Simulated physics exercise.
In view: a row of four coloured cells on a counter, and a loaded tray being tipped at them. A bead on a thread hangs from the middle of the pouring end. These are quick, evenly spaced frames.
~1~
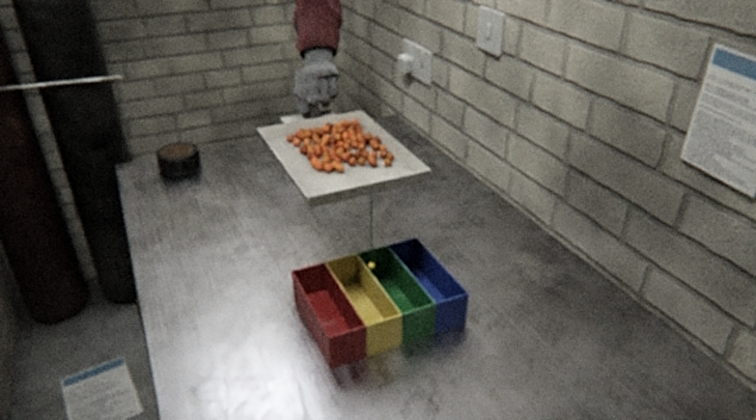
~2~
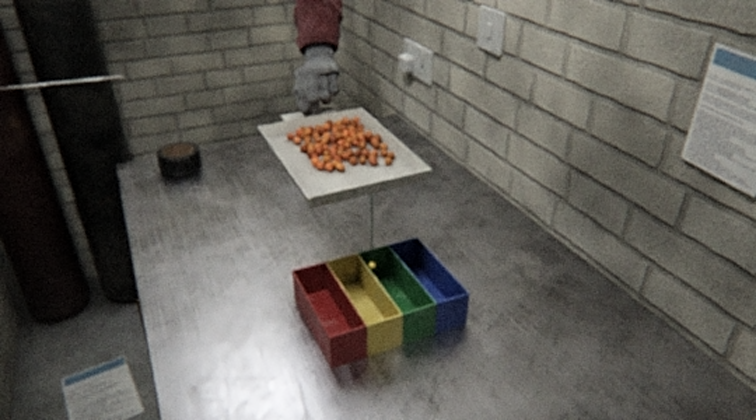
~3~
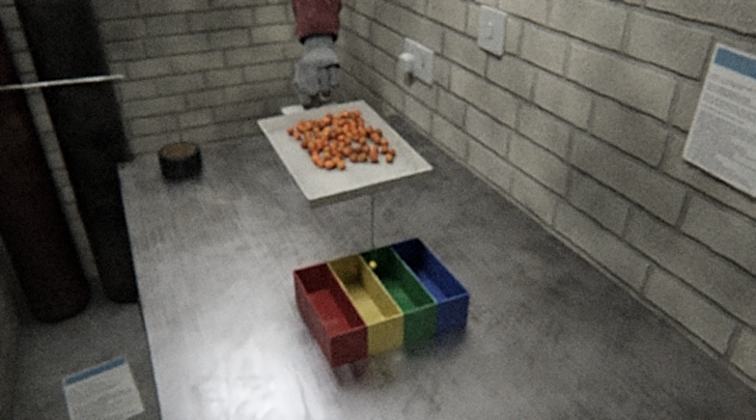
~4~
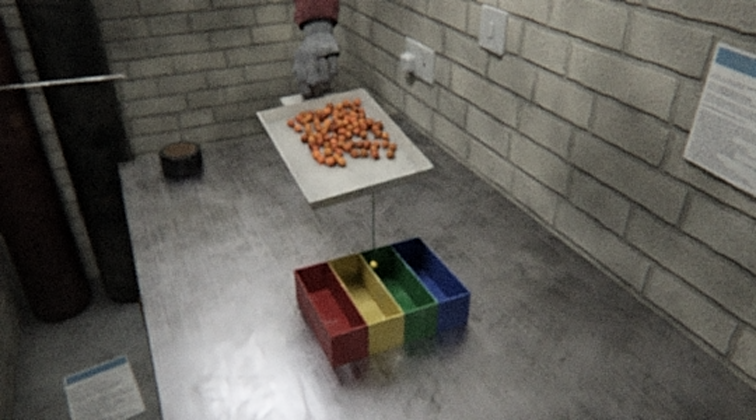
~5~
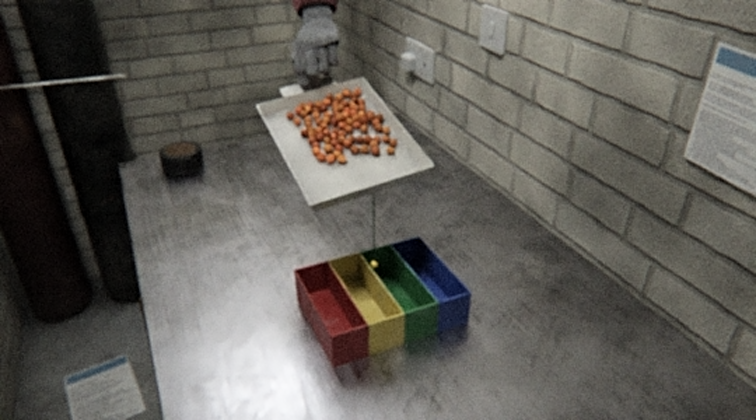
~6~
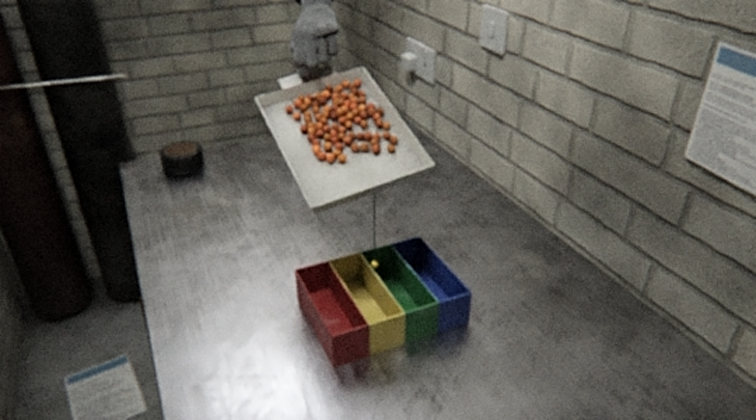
The video shows a gloved hand raising the far end of a pale tray of orange-brown coated peanuts above red, yellow, green and blue cells on a counter, the tray gradually tilting forward with its near left corner lowest.
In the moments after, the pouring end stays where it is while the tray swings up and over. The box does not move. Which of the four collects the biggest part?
The red one ends fullest.
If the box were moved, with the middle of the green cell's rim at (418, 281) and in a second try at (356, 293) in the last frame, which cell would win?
First the cell in red, then the cell in yellow.
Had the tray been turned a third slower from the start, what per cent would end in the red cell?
Close to 60 per cent.
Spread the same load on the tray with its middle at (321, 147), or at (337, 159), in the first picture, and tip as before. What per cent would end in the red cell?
Near 60 % and 60 %.
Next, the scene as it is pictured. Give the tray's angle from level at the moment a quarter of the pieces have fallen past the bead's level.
At some 75 degrees.
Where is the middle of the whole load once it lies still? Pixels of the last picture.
Close to (331, 325).
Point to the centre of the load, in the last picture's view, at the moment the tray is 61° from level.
Close to (332, 194).
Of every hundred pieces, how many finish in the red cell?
It comes to 60 per cent or so.
Soon after the last picture, tray tipped steeply; most on the tray; about a quarter falling or outside the box.
A little later, tray tipped right over; about a third on the tray; about a quarter in the red cell; a small part in the yellow cell; about a quarter falling or outside the box.
Later still, tray tipped past a quarter turn; about two thirds in the red cell; a small part in the yellow cell; about a quarter falling or outside the box.
At rest, tray tipped past a quarter turn; about two thirds in the red cell; a small part in the yellow cell; none in the green cell; none in the blue cell; about a quarter outside the box.
